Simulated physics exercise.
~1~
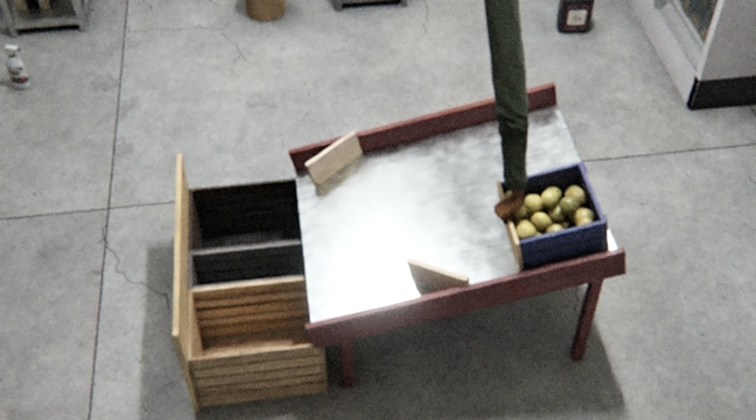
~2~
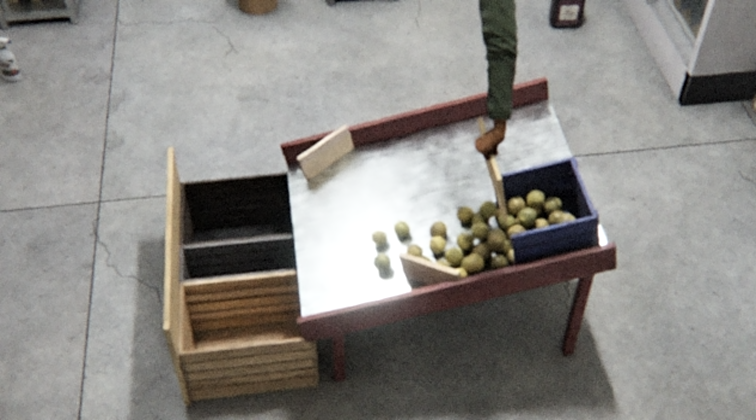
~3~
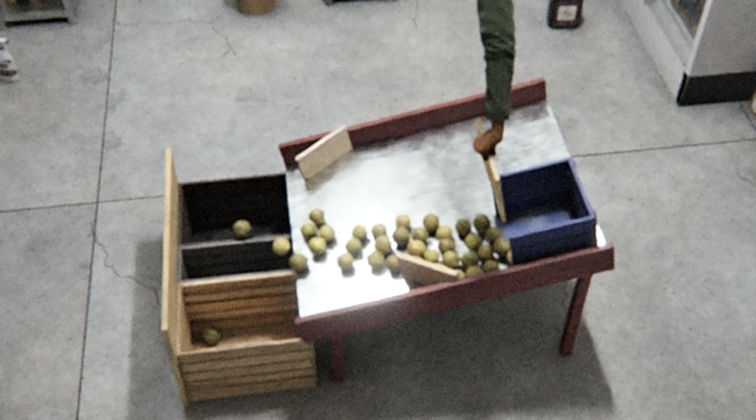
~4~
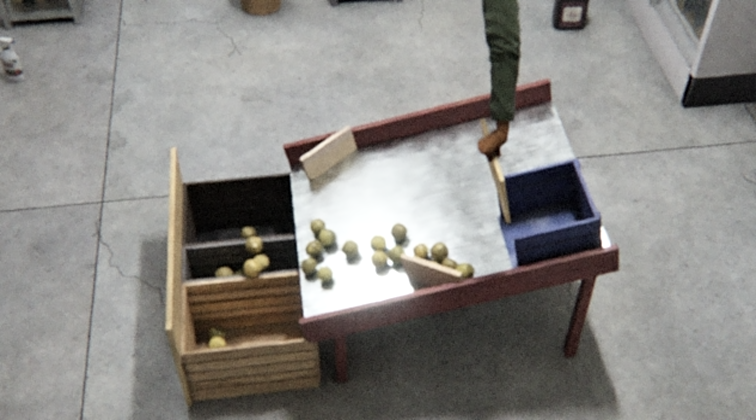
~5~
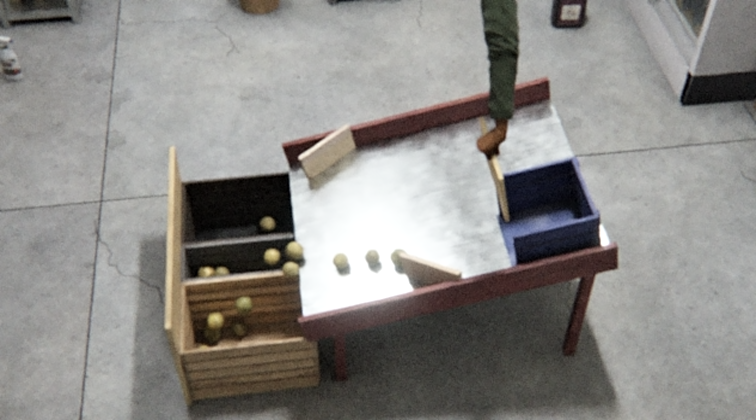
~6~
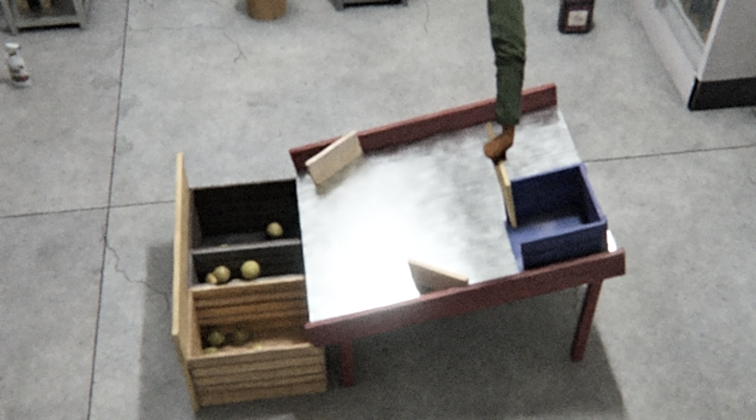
An arm in a green sleeve lifted a gate at a blue pen, and the yellowish apples inside rolled left down the sloping table past the angled boards, dropping into the wooden bin and darker tubs until the table was bare.
